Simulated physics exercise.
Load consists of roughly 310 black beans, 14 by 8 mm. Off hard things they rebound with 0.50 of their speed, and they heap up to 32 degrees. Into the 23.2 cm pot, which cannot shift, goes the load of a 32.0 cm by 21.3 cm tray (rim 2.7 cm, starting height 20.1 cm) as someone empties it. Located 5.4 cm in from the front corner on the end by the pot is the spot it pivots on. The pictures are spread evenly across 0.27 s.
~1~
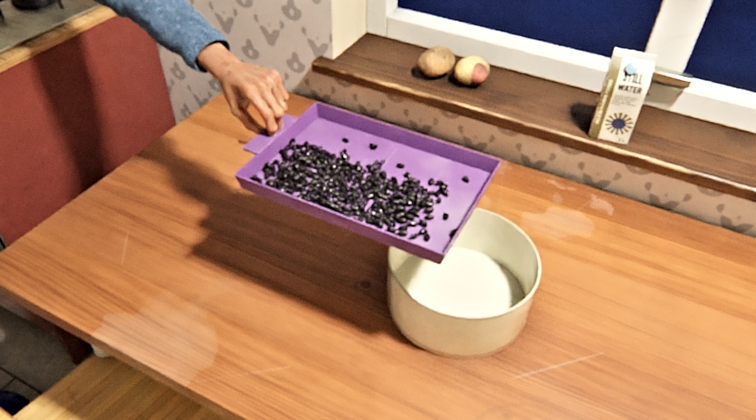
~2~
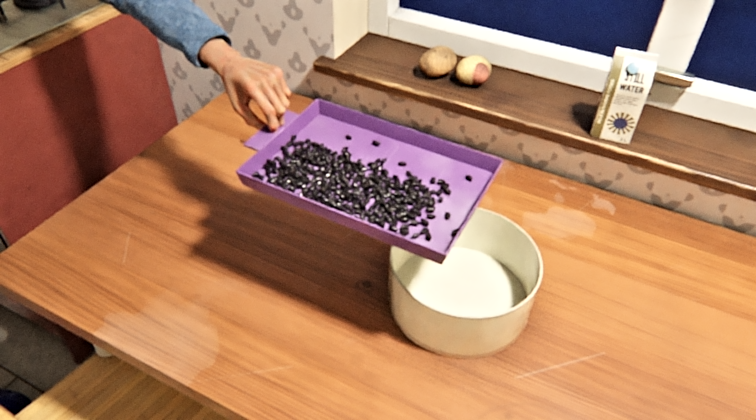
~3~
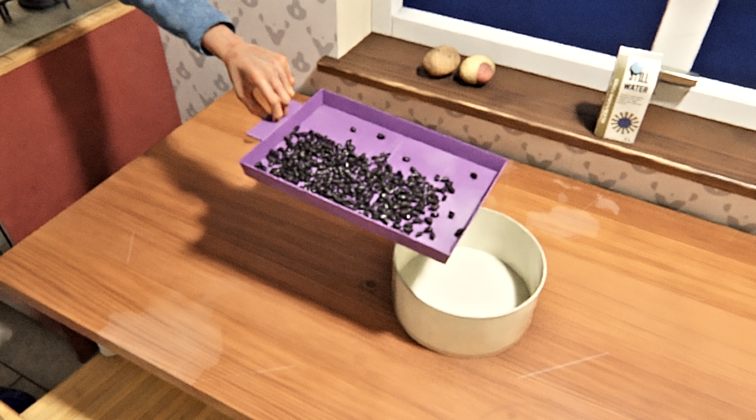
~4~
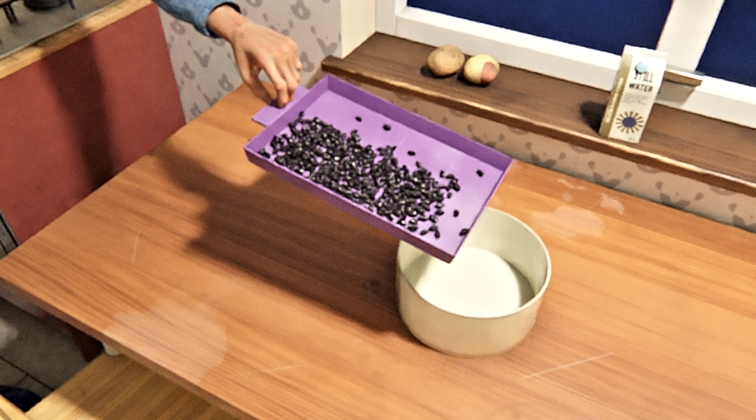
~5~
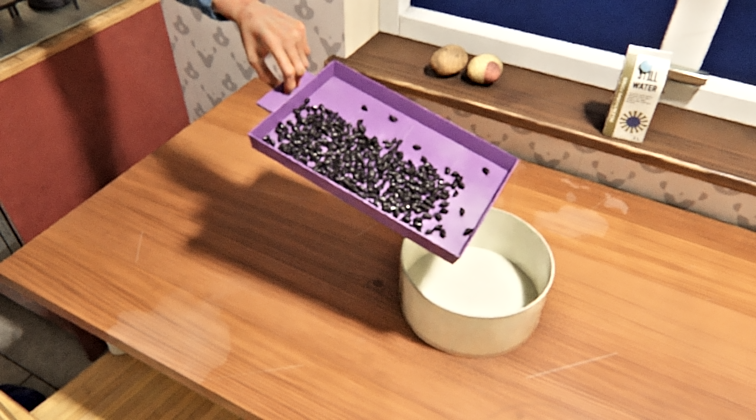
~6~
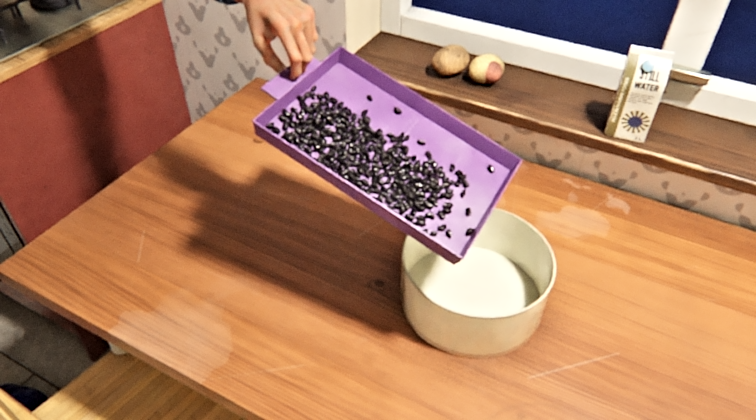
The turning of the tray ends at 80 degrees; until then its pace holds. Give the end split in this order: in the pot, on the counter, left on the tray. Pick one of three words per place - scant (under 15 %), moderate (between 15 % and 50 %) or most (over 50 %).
My call is pot: Moderate, counter: Moderate, left on the tray: Moderate.
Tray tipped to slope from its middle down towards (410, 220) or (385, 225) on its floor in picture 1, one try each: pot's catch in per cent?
Estimate: Some 20 % and some 5 % respectively.
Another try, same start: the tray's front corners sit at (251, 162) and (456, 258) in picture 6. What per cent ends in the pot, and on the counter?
In the pot: 0 per cent; on the counter: 95 per cent.
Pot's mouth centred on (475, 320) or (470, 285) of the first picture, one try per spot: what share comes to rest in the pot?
Around 55 per cent, then around 65 per cent.
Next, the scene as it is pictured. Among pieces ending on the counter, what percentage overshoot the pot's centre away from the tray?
I'd put it close to 100 per cent.
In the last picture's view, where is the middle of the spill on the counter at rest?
Near (559, 401).
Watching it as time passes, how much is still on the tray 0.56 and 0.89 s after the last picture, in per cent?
In turn: 75, 35.
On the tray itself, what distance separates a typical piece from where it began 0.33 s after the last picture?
About 8 cm.
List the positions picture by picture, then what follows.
The first frame shows tray tilt 0 degrees, front corners at (239, 174) and (442, 251); middle of the pieces at (346, 186); pot at (464, 256).
The second frame shows tray tilt 1 degrees, front corners at (240, 170) and (444, 251); middle of the pieces at (347, 184).
The third frame shows tray tilt 4 degrees, front corners at (244, 161) and (449, 251), lowest corner right front; middle of the pieces at (351, 178).
The fourth frame shows tray tilt 9 degrees, front corners at (248, 147) and (454, 252), lowest corner right front; middle of the pieces at (357, 170).
The fifth frame shows tray tilt 14 degrees, front corners at (253, 133) and (459, 253), lowest corner right front; middle of the pieces at (362, 163).
The sixth frame shows tray tilt 19 degrees, front corners at (258, 121) and (462, 254), lowest corner right front; middle of the pieces at (367, 156); pot at (478, 255).
Then, 0.33 s after the last picture, tilt 48 degrees; the tray holds 100 %, the pot 0 %.
Then, 0.56 s after the last picture, tilt 69 degrees; the tray holds 75 %, the pot 0 %.
Then, 0.89 s after the last picture, tilt 80 degrees; the tray holds 35 %, the pot 25 %.
In the end, pot 30 %, counter 35 %, tray 35 %.
